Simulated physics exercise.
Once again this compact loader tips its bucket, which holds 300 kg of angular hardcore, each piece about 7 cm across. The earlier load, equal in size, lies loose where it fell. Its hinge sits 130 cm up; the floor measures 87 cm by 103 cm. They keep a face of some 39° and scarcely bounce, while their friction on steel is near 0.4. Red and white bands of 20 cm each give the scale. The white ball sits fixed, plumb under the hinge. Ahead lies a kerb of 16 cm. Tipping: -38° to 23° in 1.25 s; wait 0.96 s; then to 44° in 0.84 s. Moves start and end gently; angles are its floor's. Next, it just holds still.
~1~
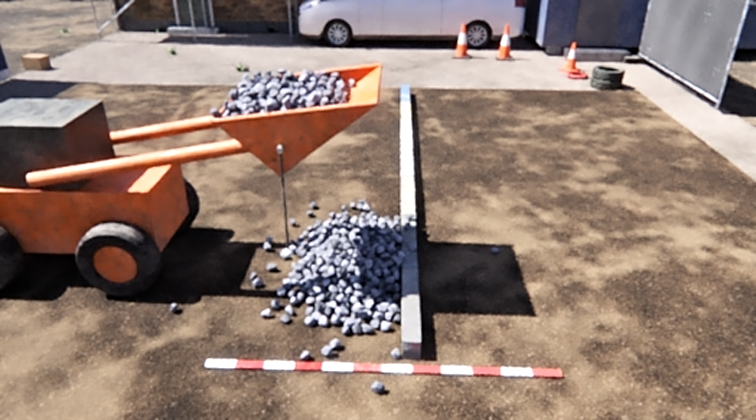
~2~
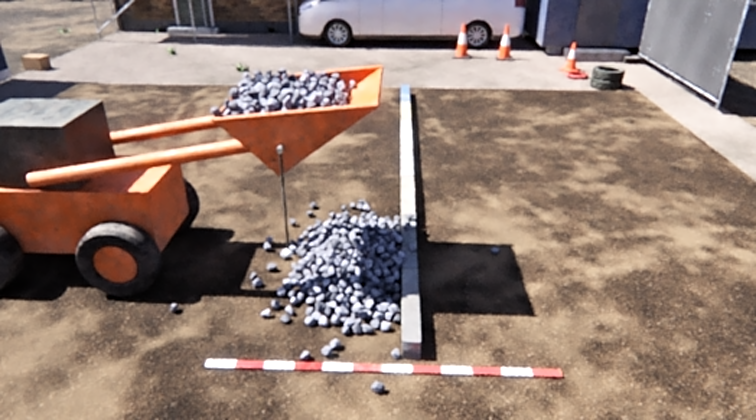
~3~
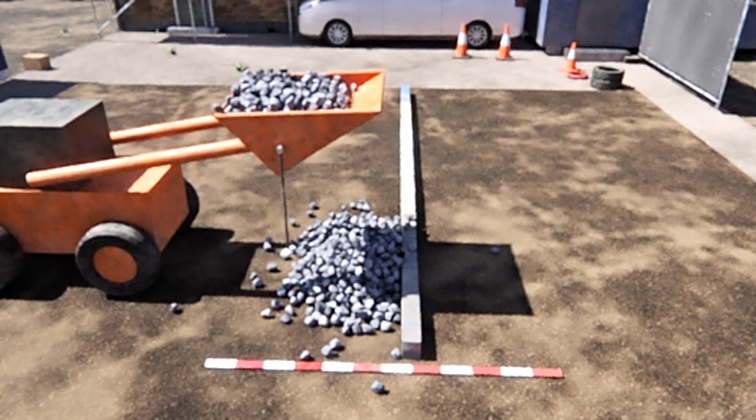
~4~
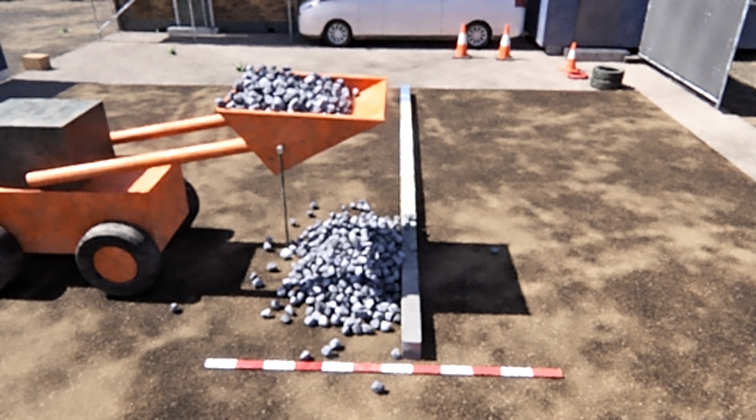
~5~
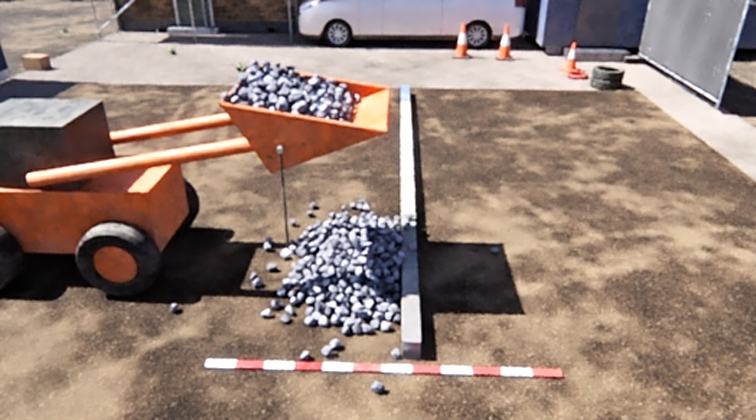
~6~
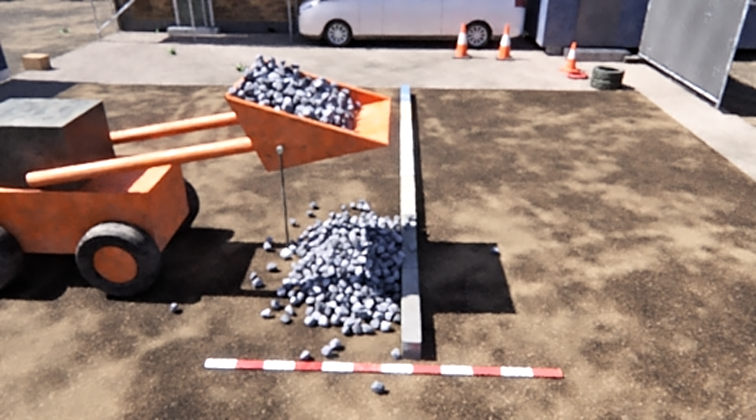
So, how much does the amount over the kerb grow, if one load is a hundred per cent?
It grows by around 47 per cent.
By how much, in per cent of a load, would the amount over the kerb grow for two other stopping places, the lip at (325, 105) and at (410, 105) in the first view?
Close to 5 per cent, followed by close to 80 per cent.
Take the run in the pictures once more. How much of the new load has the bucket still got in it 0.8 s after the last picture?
Roughly 95 per cent remains inside.
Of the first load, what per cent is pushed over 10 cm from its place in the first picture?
Estimate: 0 %, roughly.
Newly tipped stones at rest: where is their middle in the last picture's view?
Roughly at pixel (411, 251).
Then, 0.4 s after the last picture the floor is at 14°; in per cent of one load, 100 in the bucket, 100 on this side of the kerb; the foremost stones are at (415, 240).
Then, 0.8 s after the last picture the floor is at 23°; in per cent of one load, 96 in the bucket, 105 on this side of the kerb; the foremost stones are at (415, 240).
Then, 3.0 s after the last picture the floor is at 44°; in per cent of one load, 0 in the bucket, 154 on this side of the kerb, 47 over the kerb; the foremost stones are at (541, 271).
Then, 5.5 s after the last picture the floor is at 44°; in per cent of one load, 0 in the bucket, 153 on this side of the kerb, 47 over the kerb; the foremost stones are at (541, 271). Net gain over the kerb, 47.
